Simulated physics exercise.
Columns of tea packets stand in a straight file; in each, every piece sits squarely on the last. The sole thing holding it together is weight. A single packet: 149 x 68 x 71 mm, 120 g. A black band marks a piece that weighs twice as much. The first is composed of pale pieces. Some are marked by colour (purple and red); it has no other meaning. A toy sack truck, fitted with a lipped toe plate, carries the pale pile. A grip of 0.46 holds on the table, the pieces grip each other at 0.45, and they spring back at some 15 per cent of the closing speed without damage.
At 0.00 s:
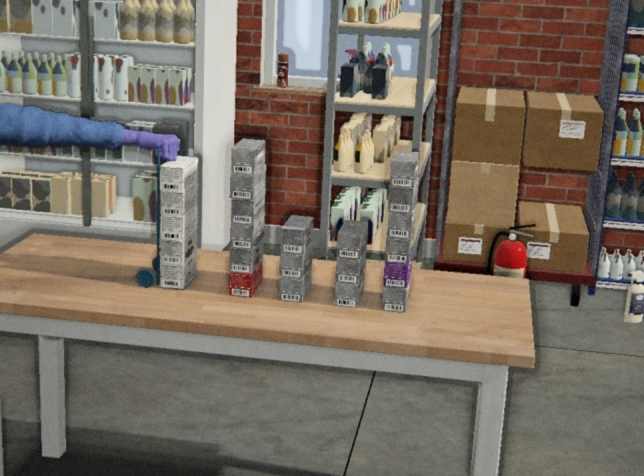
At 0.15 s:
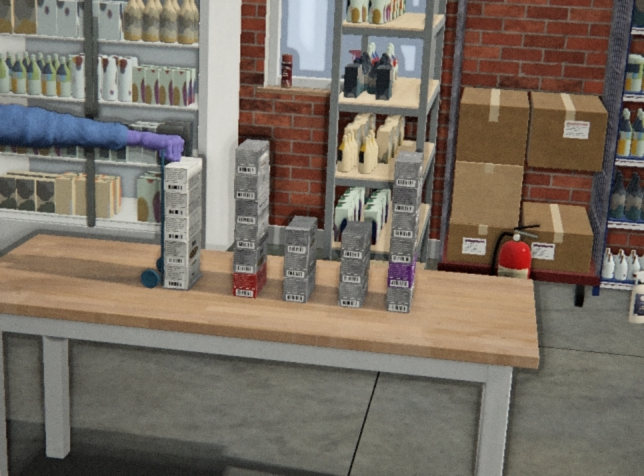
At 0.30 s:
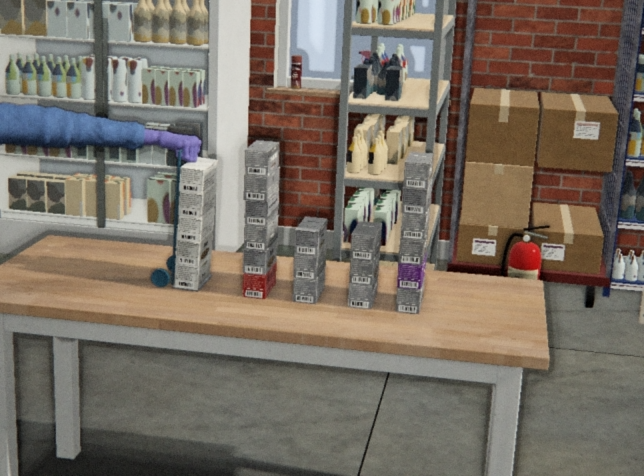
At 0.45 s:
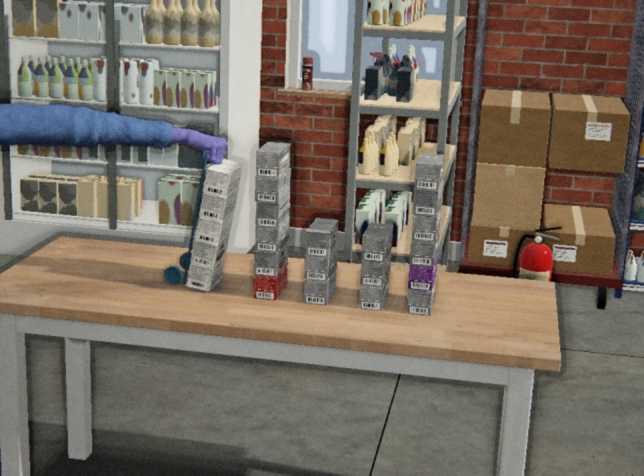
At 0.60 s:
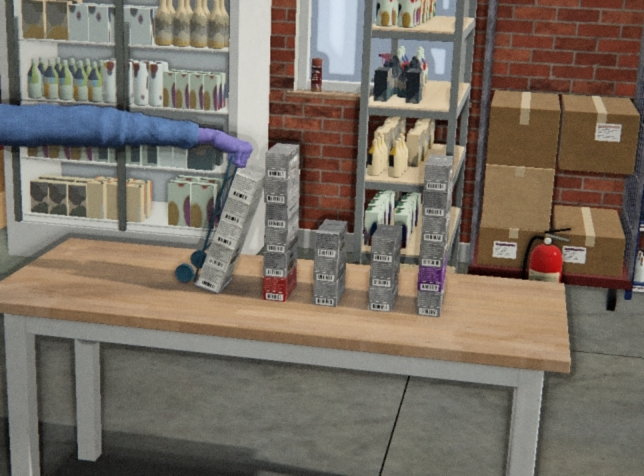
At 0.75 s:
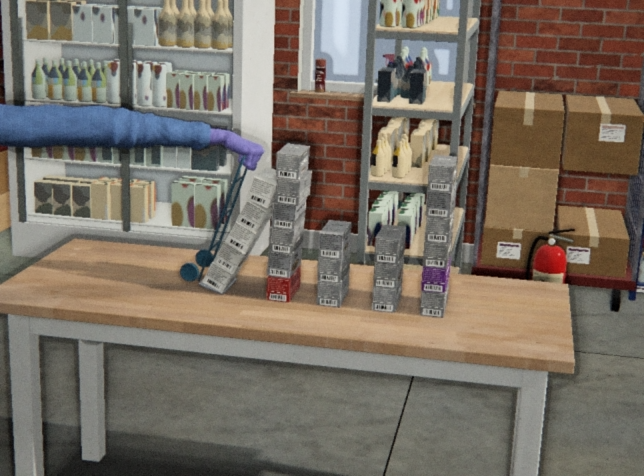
At first, a blue-sleeved arm with a purple-gloved hand holds a pale stack of packets upright on a small hand truck, left of four grey columns. The hand then tilts the truck steadily rightward until the pale stack leans against the nearest column, whose upper packets shift slightly right above its red packet.
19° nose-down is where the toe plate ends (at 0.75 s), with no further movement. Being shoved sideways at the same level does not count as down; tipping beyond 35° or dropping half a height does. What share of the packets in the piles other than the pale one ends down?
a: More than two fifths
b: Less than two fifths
More than two fifths (a).
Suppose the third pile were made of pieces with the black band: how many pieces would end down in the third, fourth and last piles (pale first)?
Down at the end: Third pile 3, fourth pile 3, last pile 6.
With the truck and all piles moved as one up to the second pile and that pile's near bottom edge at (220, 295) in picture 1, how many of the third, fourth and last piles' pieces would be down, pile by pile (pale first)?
Pile by pile, you'd see third at 3, fourth at 3 and last at 6 down.
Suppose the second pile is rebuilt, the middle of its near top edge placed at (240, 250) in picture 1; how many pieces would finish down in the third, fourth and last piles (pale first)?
Down by pile: Third 2, fourth 0, last 0.
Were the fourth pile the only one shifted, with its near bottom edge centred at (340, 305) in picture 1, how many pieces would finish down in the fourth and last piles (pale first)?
Fourth: 3; last: 6.
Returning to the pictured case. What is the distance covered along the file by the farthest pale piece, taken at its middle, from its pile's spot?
It ends some 36 cm away.
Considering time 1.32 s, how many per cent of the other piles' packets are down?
By then, 30 per cent.
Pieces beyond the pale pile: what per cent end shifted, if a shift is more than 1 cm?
The share is 100 %.
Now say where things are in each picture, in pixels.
In the first frame (pixels give the middle of a visible side; the camera pans a little), truck frame (158, 178) 0° forward; purple packet (396, 276); red packet (240, 285); none of the others has stirred.
In the second frame, truck frame (163, 178) 0° forward; red packet (244, 286).
In the third frame, truck frame (178, 179) 3° forward; red packet (254, 286); none of the others has stirred.
In the fourth frame, truck frame (202, 179) 9° forward, top of the pale pile leaning 10°; red packet (265, 288); none of the others has stirred.
In the fifth frame, truck frame (224, 182) 16° forward, top of the pale pile leaning 18°; red packet (275, 289); none of the others has stirred.
In the sixth frame, truck frame (234, 183) 19° forward, top of the pale pile leaning 18°; red packet (278, 290); purple packet (434, 281); movement in 4 of them.
After 1.04 s, 5 of the pale pile down; none of the 18 other packets down, 5 disturbed.
After 1.32 s, 5 of the pale pile down; 5 of the 18 other packets down; red packet 44° from how it stood.
After 1.74 s, 5 of the pale pile down; 14 of the 18 other packets down; red packet 47° from how it stood; purple packet 34° from how it stood.
After 2.06 s, 5 of the pale pile down; 18 of the 18 other packets down; purple packet on its side; red packet 47° from how it stood.
In the end (2.4 s), 5 of the pale pile down; 18 of the 18 other packets down; purple packet on its side; red packet 47° from how it stood. That is 100 per cent. From the last view, middles, purple packet near (491, 302), red packet near (297, 279).
